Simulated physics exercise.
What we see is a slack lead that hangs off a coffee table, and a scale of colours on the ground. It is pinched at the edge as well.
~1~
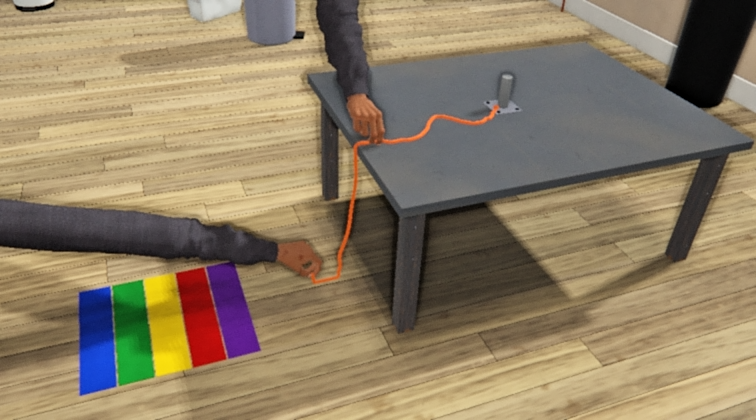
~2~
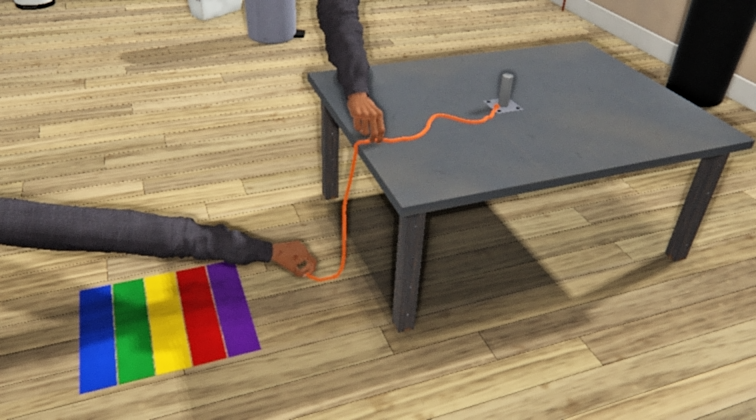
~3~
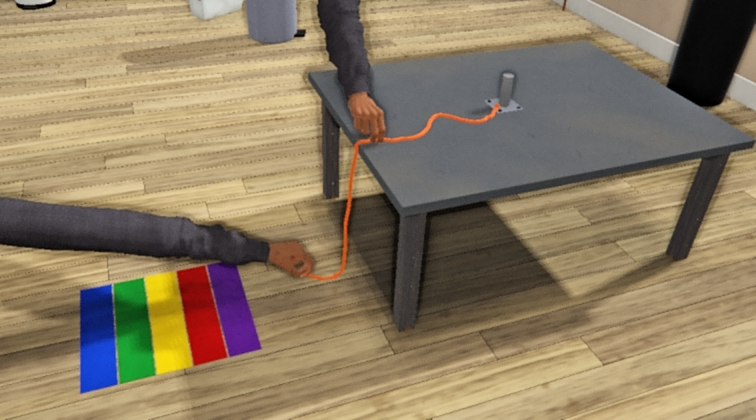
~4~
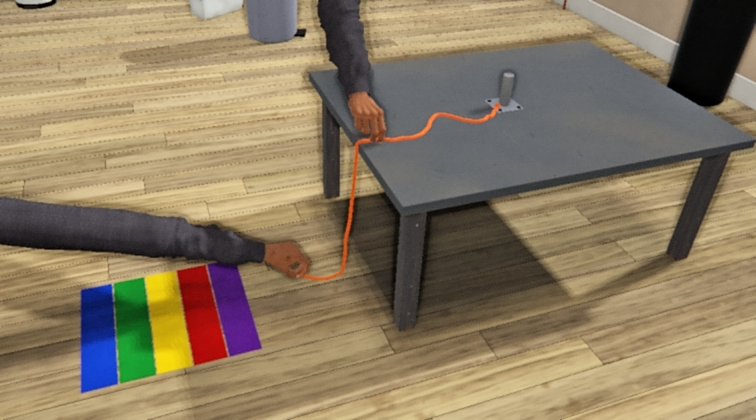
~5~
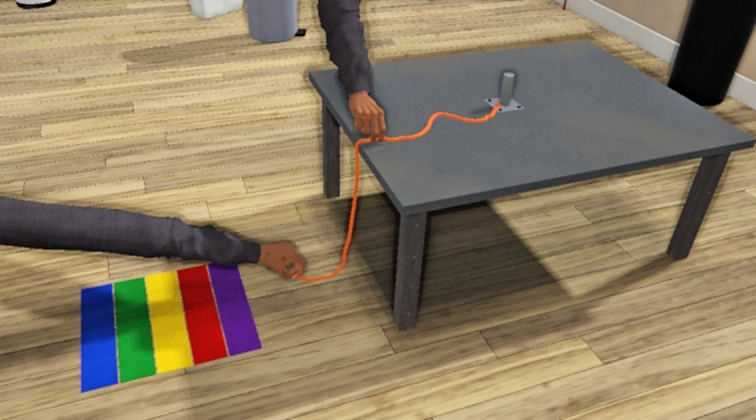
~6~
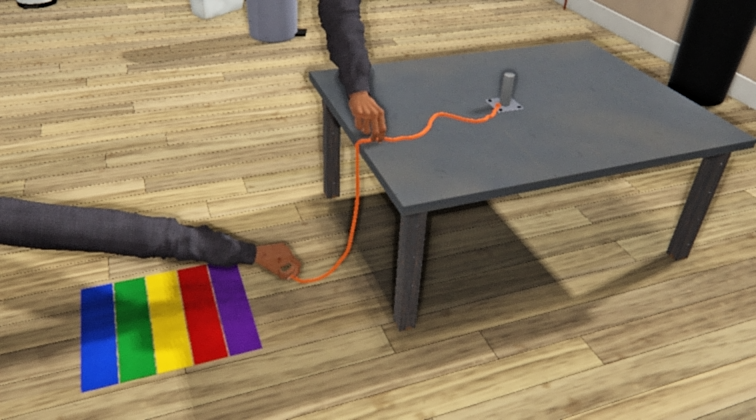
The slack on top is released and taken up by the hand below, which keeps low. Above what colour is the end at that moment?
It gets as far as the yellow strip.
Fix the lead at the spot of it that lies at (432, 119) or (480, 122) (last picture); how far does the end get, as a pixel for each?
Near (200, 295) and (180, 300).
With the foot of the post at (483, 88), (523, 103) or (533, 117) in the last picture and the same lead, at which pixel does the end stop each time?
Try by try, around (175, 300), (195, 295) and (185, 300).
Soon after, end near (236, 288); over purple.
After that, end near (192, 297); over red.
At the stop, end near (167, 303); over yellow. The yellow one.
